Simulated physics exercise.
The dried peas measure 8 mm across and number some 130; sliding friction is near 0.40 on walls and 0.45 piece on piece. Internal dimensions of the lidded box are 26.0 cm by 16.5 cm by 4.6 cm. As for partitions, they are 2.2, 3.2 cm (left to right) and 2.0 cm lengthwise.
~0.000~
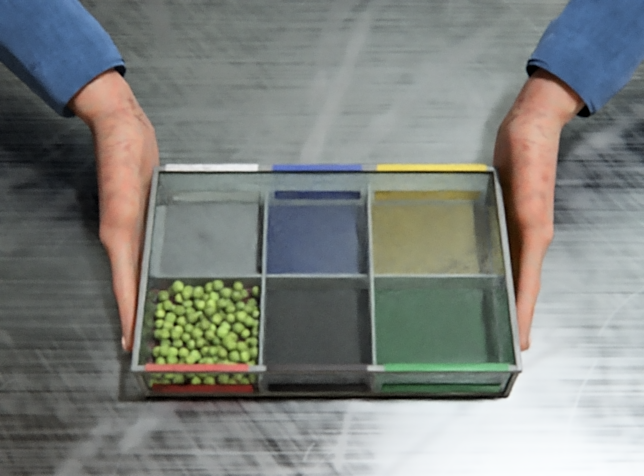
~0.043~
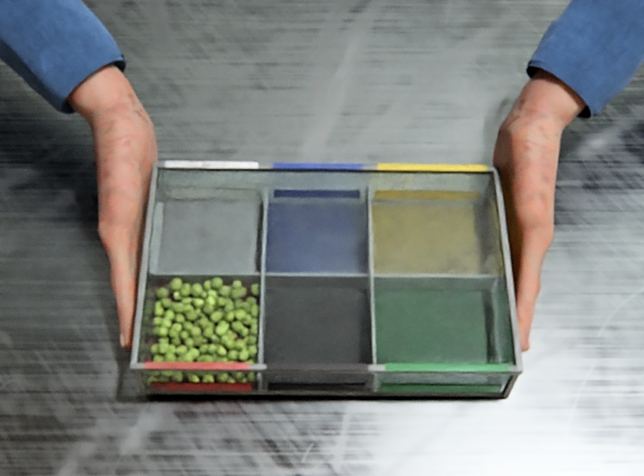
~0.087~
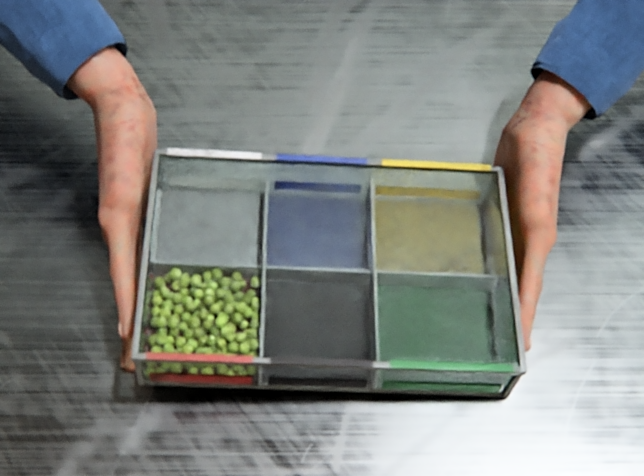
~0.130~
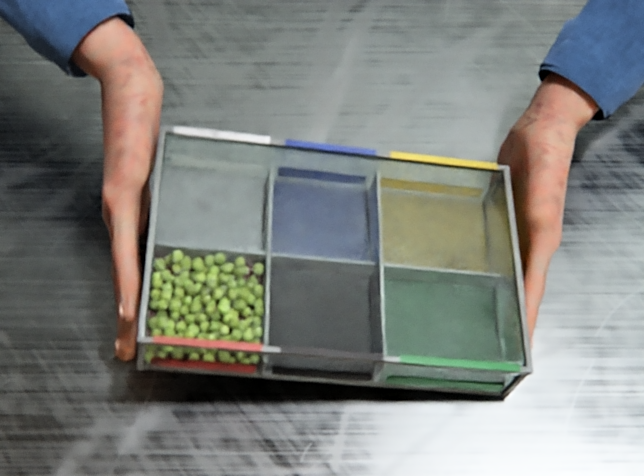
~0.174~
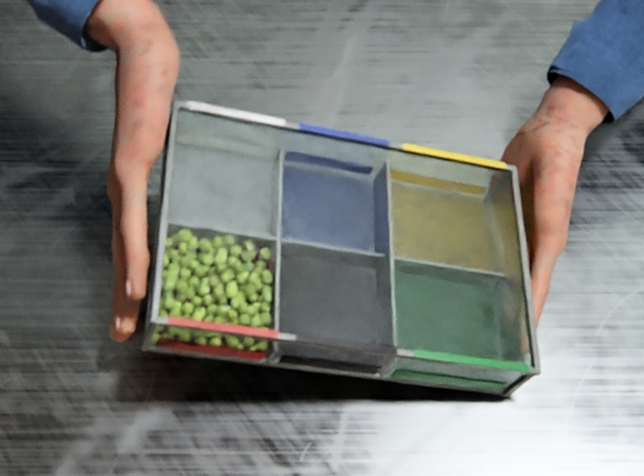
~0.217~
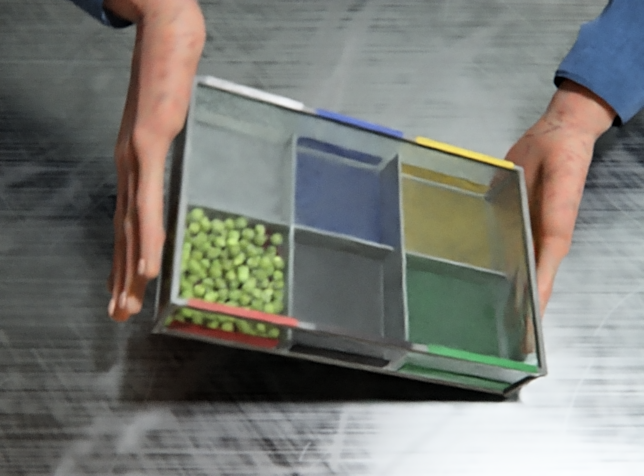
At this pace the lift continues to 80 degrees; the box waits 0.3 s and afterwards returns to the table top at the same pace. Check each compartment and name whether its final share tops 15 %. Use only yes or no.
Red: Yes; blue: No; green: Yes; yellow: No; white: No; black: Yes.
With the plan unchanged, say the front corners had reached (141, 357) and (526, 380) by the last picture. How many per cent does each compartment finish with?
So it works out as red at 45 percent, blue at 0 percent, green at 10 percent, yellow at 0 percent, white at 0 percent and black at 45 percent.
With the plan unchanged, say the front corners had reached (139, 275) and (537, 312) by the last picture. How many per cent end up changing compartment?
I'd say close to 75 in a hundred.
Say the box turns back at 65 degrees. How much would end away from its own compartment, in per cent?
I'd say close to 45 percent.
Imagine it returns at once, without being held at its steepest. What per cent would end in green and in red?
Green 25; red 20.
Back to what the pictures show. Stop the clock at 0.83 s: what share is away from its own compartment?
About 70 percent.
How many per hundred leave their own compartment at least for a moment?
Estimate: Around 80 %.
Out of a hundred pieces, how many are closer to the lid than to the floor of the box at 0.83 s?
Something like 40 percent of the pieces.
Then, at 0.83 s, tilt 80 degrees; red 30 %, blue 5 %, green 25 %, black 45 %.
Then, at 1.24 s, tilt 44 degrees; red 20 %, blue 5 %, green 35 %, yellow 5 %, black 40 %.
Then, at 1.73 s, tilt 0 degrees; red 20 %, blue 5 %, green 35 %, yellow 5 %, black 40 %.
At rest (2.2 s), red 20 %, blue 5 %, green 35 %, yellow 5 %, white 0 %, black 40 %.
